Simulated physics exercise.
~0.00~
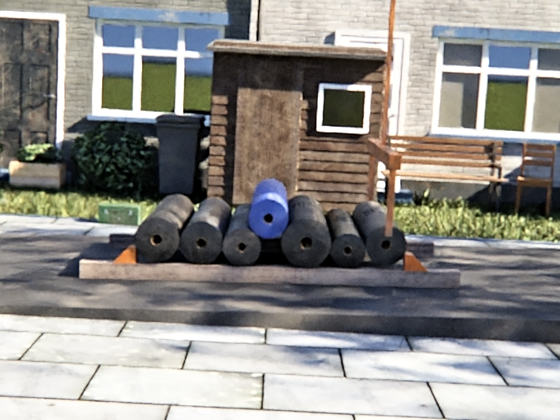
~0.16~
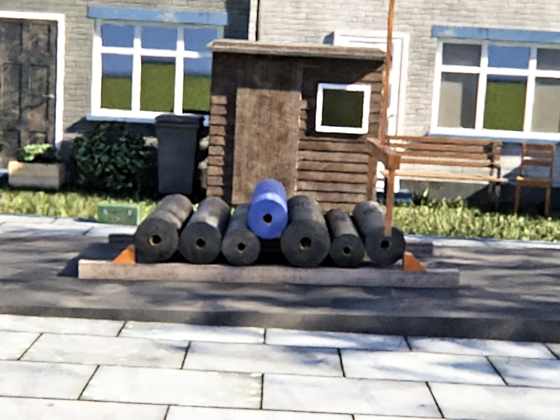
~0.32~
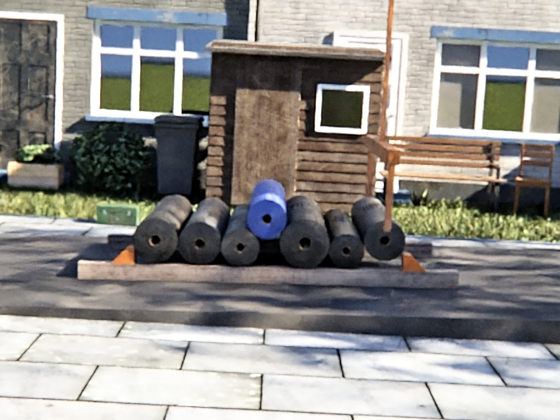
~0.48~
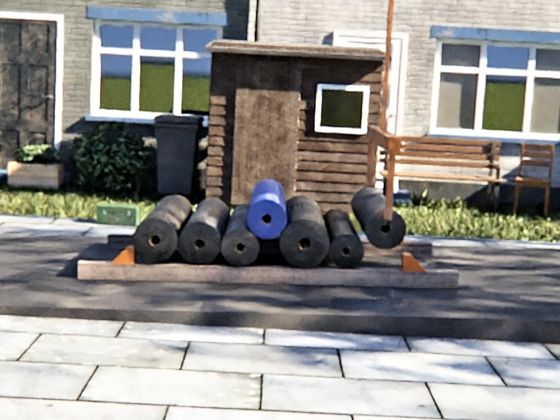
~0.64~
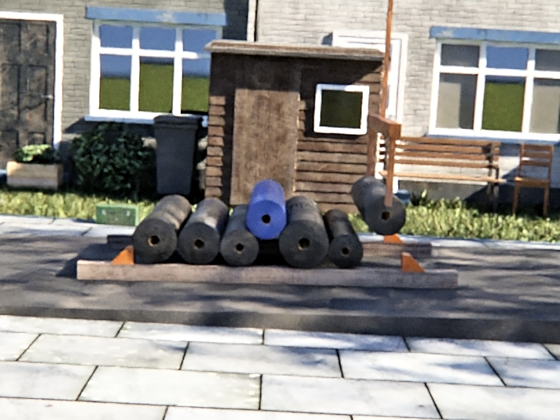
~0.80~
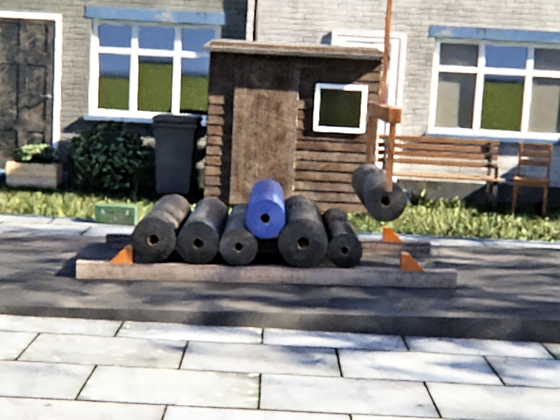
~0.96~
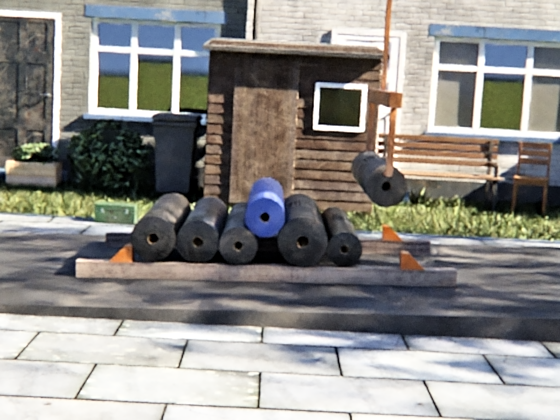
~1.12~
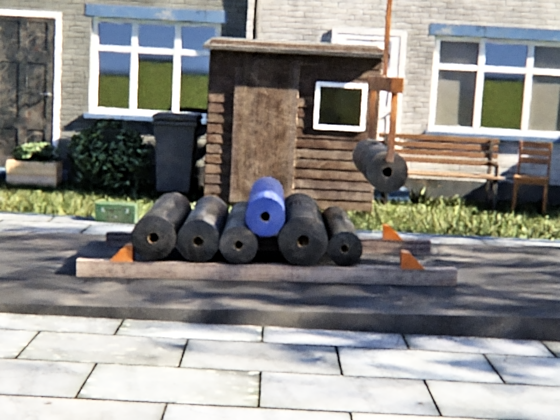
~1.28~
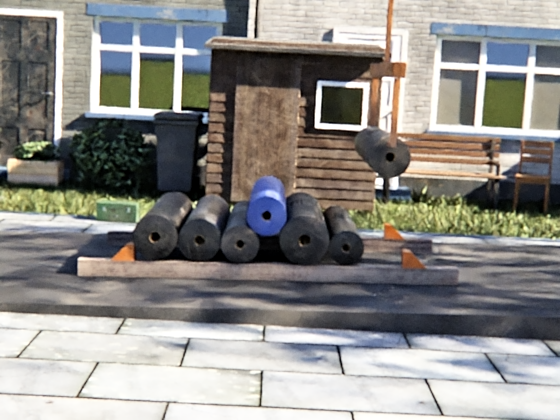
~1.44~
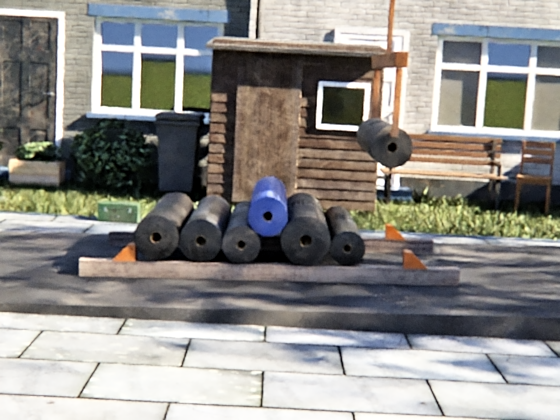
At the start, seven rolls lie end-on in a row on timber bearers on a paved street, six of them dark and a blue one sitting slightly higher in the middle, with a shed and houses behind. The roll at the far right hangs from an orange lifting beam and at first stays still. Then the beam rises, lifting that roll clear of its neighbour and the orange chock. It climbs steadily, swaying a little. By the end it hangs well above the bearers, while the blue roll and the other dark ones remain in place.
